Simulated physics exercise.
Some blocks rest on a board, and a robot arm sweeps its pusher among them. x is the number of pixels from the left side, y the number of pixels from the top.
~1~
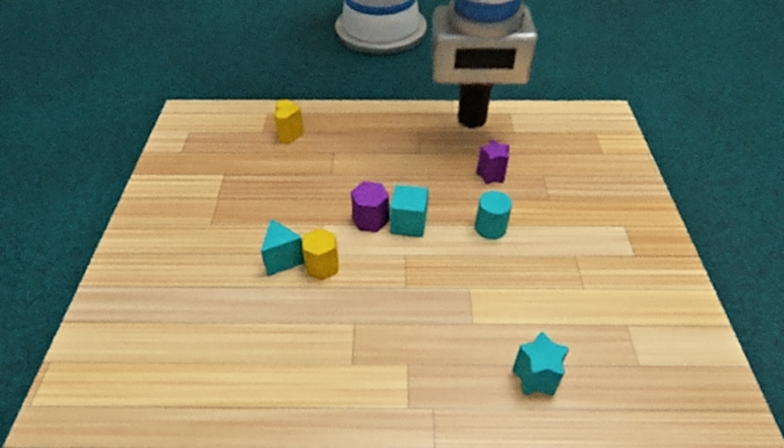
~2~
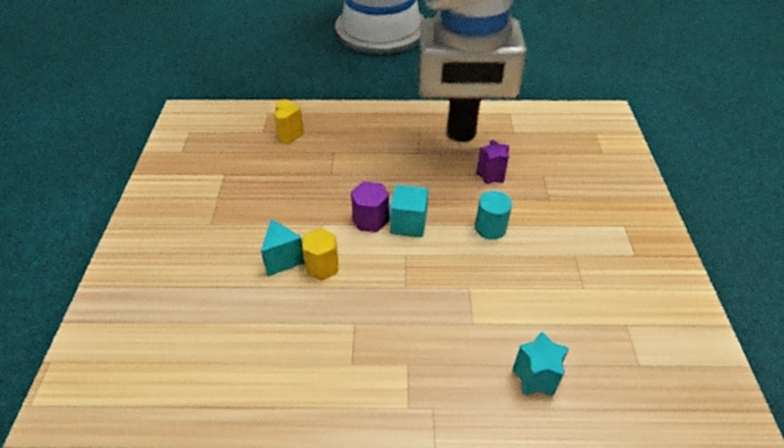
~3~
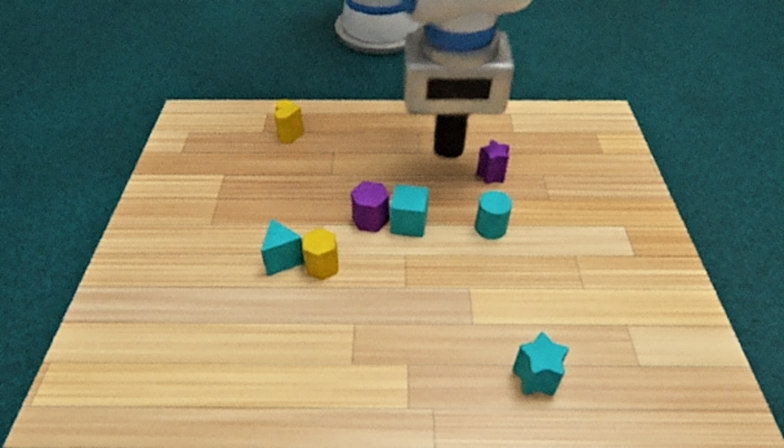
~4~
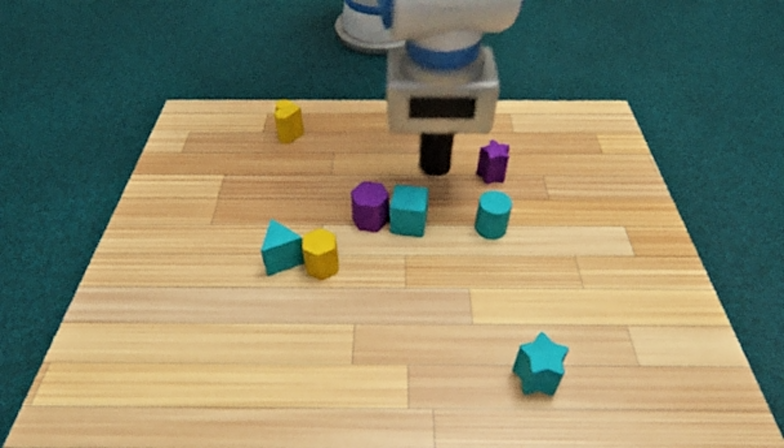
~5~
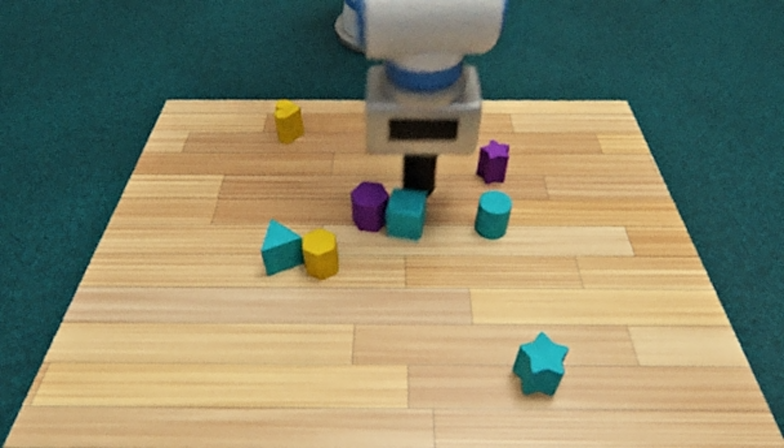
On a wooden board, a robot arm moves down-left and slightly nudges a turquoise block.
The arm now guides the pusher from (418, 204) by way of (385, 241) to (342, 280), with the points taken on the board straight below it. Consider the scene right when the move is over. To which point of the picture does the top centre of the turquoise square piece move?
Top centre: (358, 281).
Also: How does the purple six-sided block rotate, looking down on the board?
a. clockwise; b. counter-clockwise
a - clockwise.
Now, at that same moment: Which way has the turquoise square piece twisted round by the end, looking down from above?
Viewed from above: Anti-clockwise.
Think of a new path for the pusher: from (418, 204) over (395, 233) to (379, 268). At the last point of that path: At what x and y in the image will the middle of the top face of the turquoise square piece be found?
I'd say the turquoise square piece ends with its top centre at (368, 272).
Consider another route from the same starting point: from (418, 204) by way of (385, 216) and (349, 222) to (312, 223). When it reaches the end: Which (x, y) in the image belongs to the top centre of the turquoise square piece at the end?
I think it will end close to (393, 215).
On the path given first. One third of the way, pusher at (396, 212); purple six-sided block at (362, 197), turned 30° clockwise; turquoise square piece at (387, 229).
Two thirds of the way, pusher at (370, 237); purple six-sided block at (355, 201), turned 65° clockwise; turquoise square piece at (368, 259), turned 25° anticlockwise.
At the end, pusher at (340, 263); turquoise triangular piece at (273, 234); yellow six-sided block at (306, 244), turned 40° clockwise; purple six-sided block at (355, 201), turned 65° clockwise; turquoise square piece at (358, 281), turned 55° anticlockwise.
